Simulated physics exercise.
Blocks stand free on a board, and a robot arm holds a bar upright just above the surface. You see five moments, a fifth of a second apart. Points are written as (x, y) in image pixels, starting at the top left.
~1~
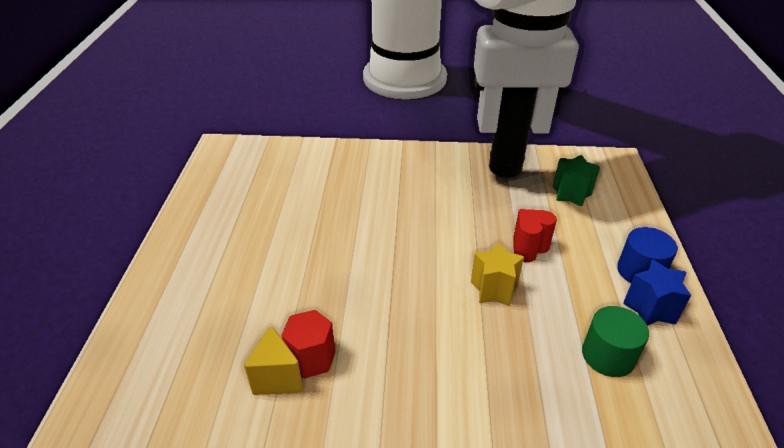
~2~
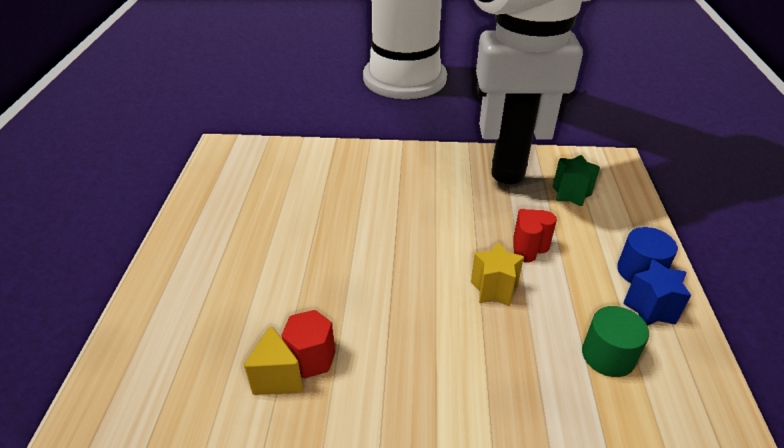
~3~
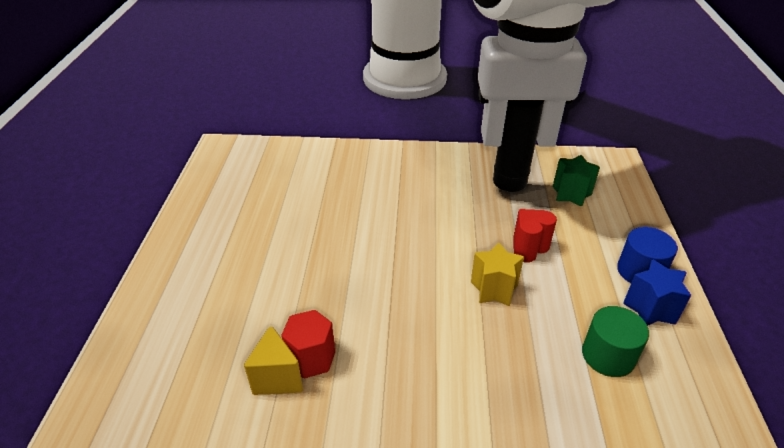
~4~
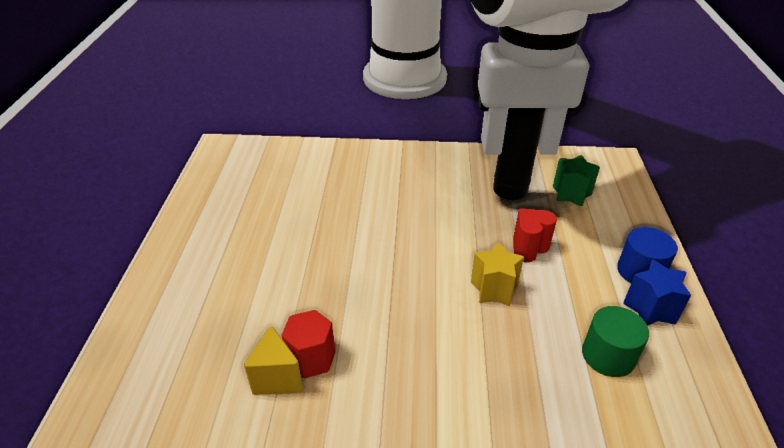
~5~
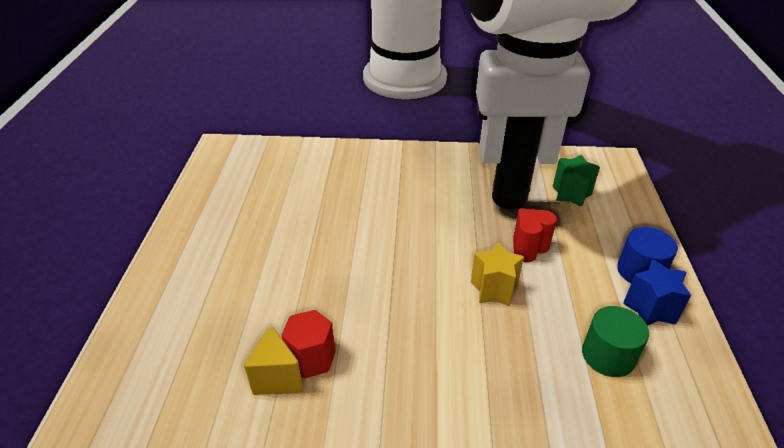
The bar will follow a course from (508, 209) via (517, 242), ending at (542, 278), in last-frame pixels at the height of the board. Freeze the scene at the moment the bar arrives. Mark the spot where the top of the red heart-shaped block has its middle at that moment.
The top centre is at (585, 267).
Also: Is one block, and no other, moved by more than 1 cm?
My answer is yes.
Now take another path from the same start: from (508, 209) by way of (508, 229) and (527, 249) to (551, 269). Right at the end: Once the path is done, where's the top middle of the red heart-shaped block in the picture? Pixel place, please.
Its top face will be centred at roughly (591, 260).
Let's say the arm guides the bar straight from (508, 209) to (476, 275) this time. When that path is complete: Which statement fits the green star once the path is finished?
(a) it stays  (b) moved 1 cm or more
(a)
The first path, step by step. One third of the way, bar at (514, 221); red heart-shaped block at (539, 223), turned 15° anticlockwise.
Two thirds of the way, bar at (526, 245); red heart-shaped block at (560, 245), turned 50° anticlockwise.
At the end, bar at (545, 269); yellow star in place; red heart-shaped block at (585, 267), turned 60° anticlockwise.
